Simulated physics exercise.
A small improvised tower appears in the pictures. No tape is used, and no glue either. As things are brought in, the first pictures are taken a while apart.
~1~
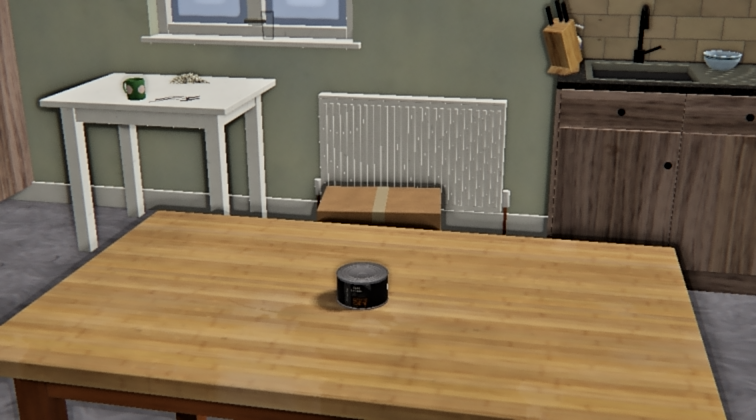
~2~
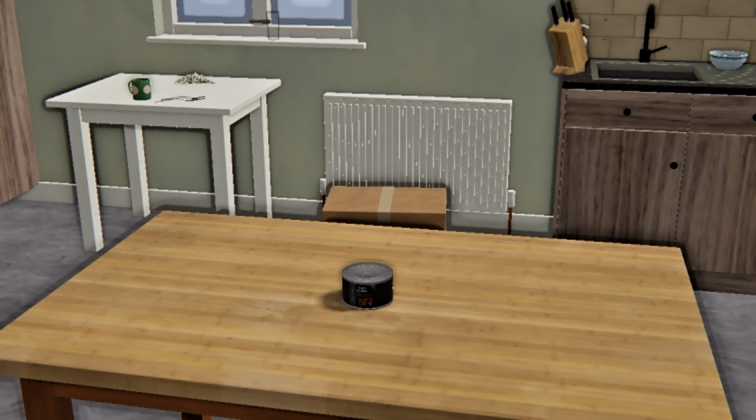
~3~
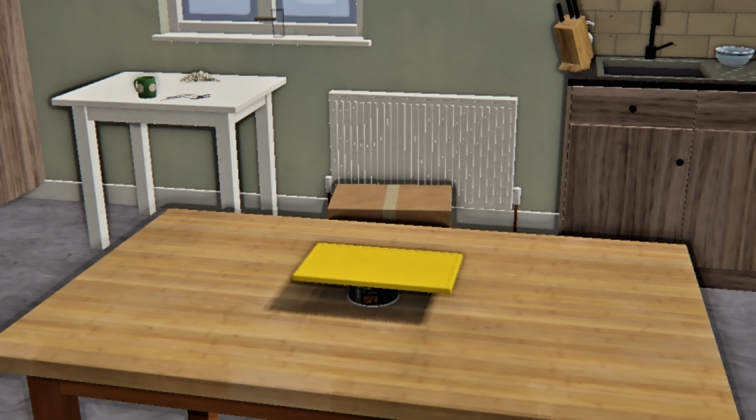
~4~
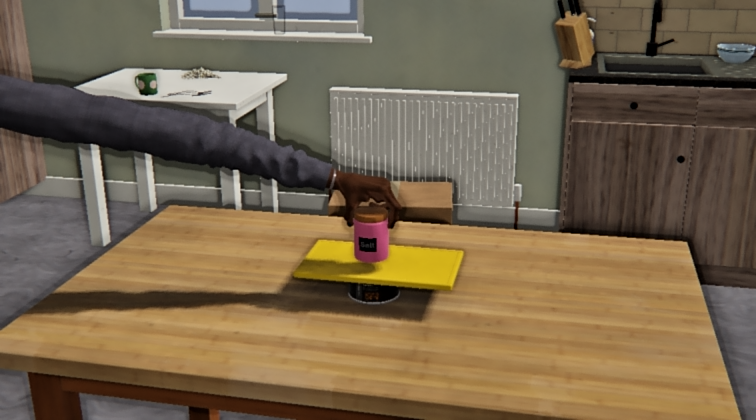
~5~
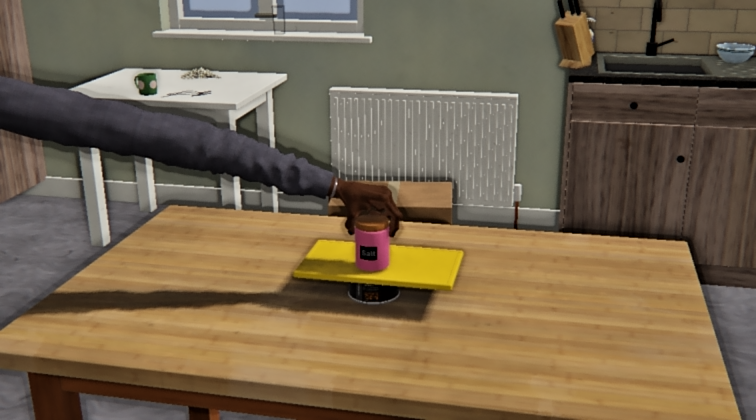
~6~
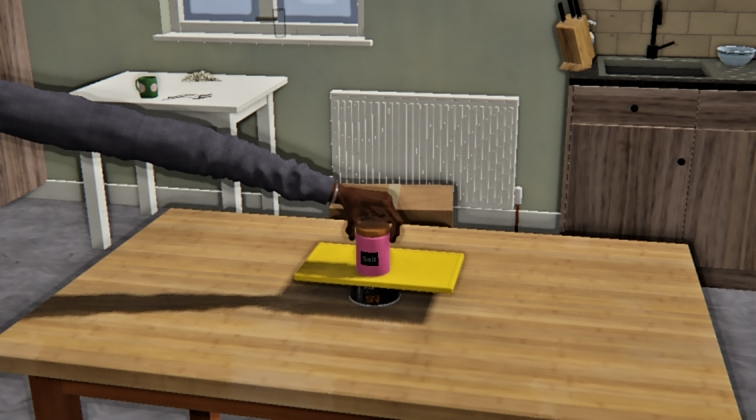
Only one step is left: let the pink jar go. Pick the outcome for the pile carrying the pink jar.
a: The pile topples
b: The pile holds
b, the pile holds.
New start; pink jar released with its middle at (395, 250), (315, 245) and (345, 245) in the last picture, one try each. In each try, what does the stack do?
The stack remains standing the first time, tumbles down the second time, and remains standing the third time.
Then, 0.40 s on from there, no change.
Then, 1.00 s on from there, pink jar resting near (373, 249).
In the end, all 3 unmoved. At the end, from the last picture's camera, pink jar near (373, 249). The stack holds.
